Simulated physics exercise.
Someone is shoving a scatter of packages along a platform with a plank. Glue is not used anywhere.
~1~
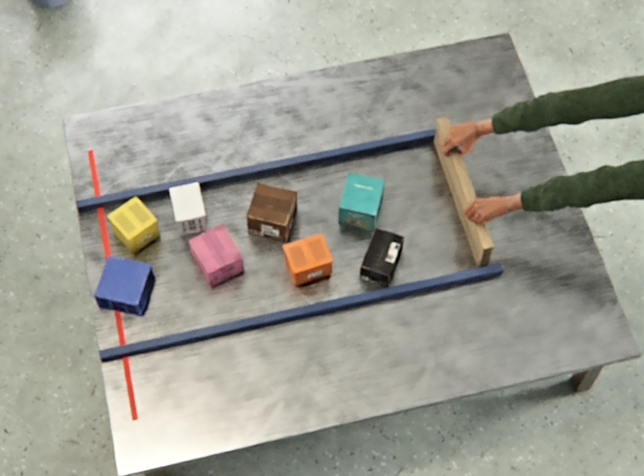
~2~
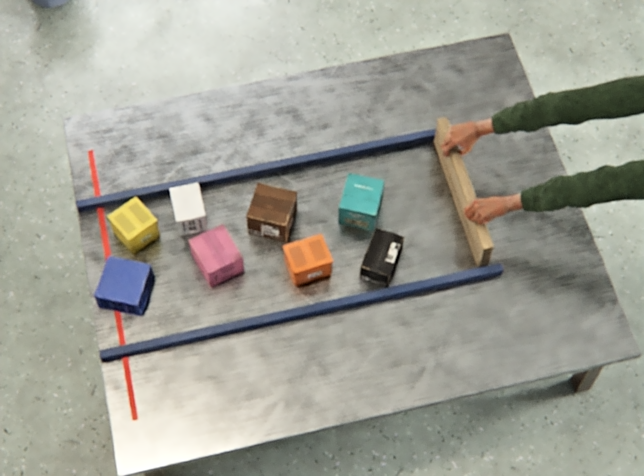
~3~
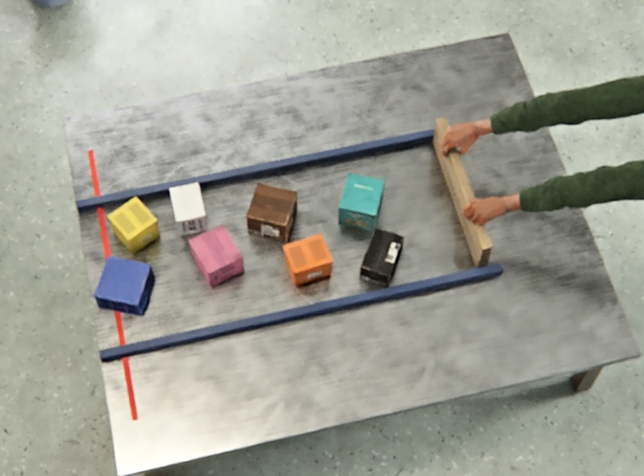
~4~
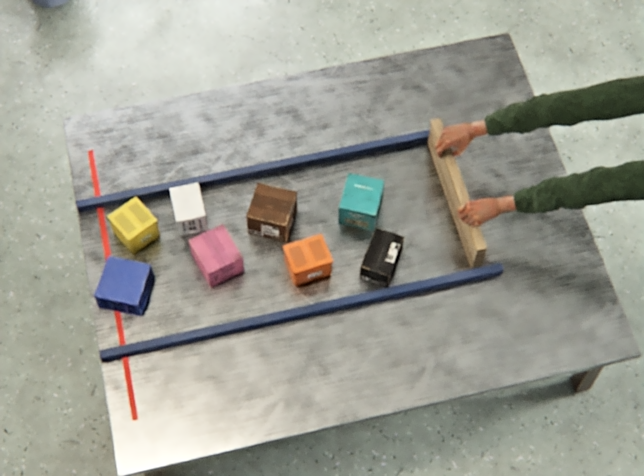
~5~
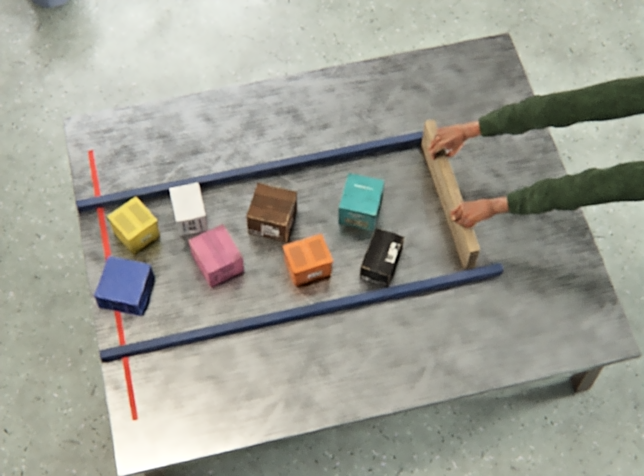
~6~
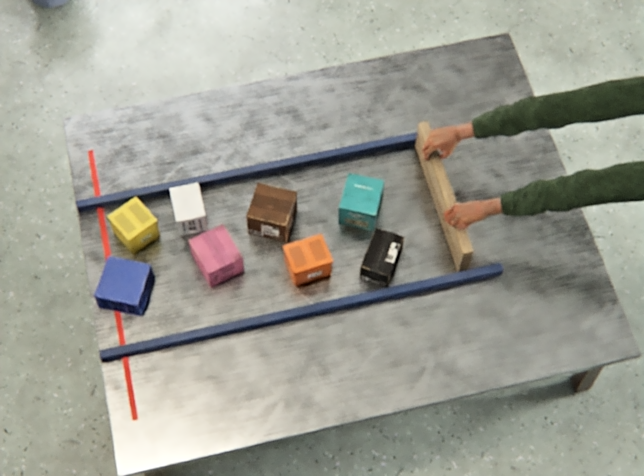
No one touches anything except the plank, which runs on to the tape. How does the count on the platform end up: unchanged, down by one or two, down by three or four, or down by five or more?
It ends down by five or more.
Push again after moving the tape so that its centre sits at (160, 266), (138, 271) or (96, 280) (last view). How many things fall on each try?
Tallies in the order given: 4, 6, 8.
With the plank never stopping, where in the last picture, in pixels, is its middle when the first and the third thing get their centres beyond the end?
At (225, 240) for the first, at (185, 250) for the third.
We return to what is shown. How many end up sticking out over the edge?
The number would be 2.
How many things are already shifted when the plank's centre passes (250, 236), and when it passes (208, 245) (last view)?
Counting first: 8, next 8.
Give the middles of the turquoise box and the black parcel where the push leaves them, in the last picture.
Final pixels, roughly: (88, 268) for the first, (100, 325) for the other.
Soon after, none off yet; blue crate at rest near (125, 286); yellow tote at rest near (135, 226); white crate at rest near (189, 209).
In the end, the number that fall off is five or more; gone, orange tote, brown parcel, pink box, white crate, yellow tote and blue crate.
